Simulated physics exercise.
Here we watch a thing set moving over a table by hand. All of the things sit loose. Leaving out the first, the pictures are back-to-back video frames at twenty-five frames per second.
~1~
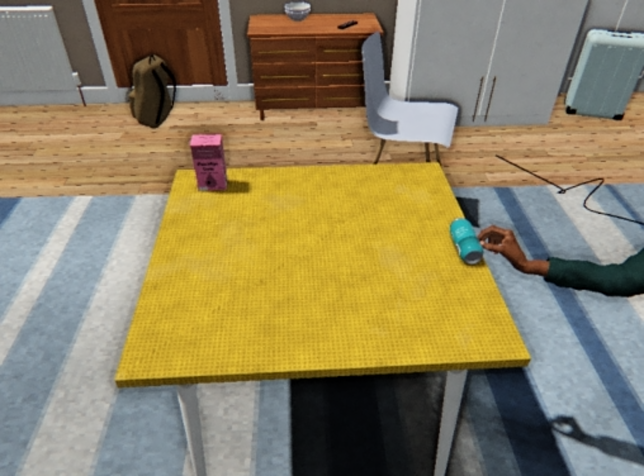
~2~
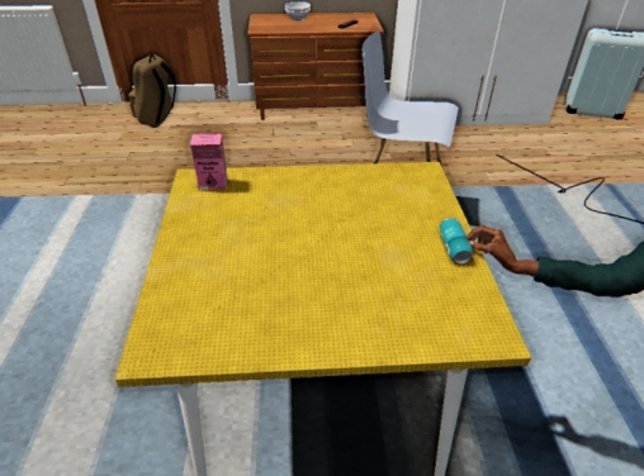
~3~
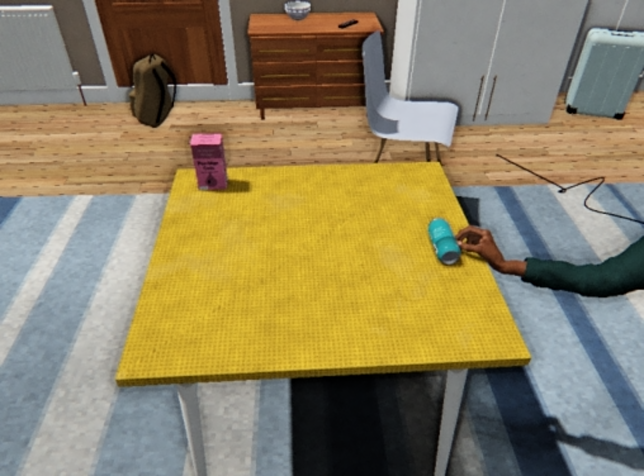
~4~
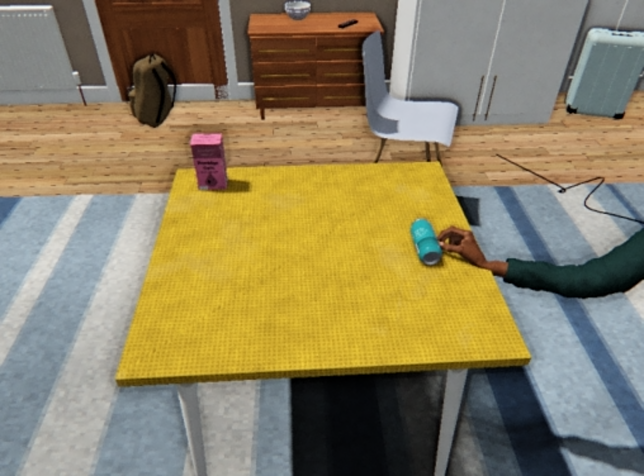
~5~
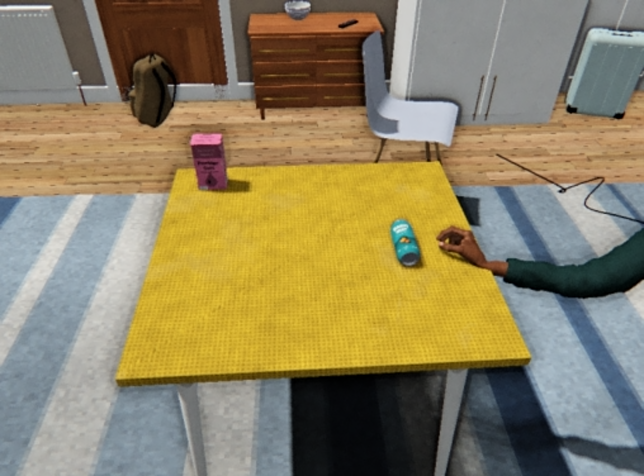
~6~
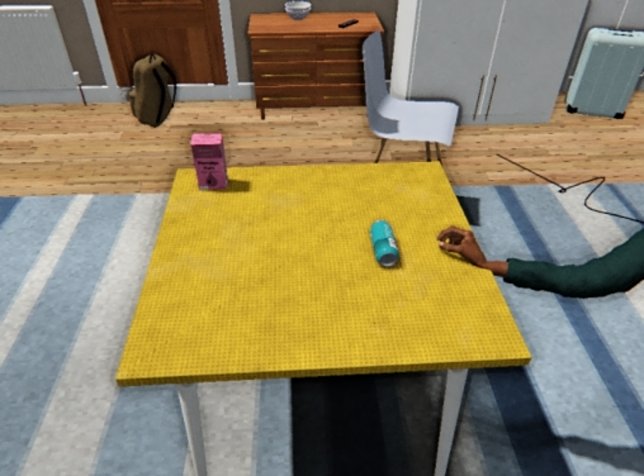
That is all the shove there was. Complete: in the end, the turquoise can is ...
... off the table.
Then, 0.20 s after the last picture, turquoise can rolled well along near (282, 247).
Then, 0.40 s after the last picture, turquoise can rolled well along near (184, 250).
Then, 0.70 s after the last picture, turquoise can now off the table.
Then, 0.90 s after the last picture, things are still on the move.
By the end, off the table, turquoise can.
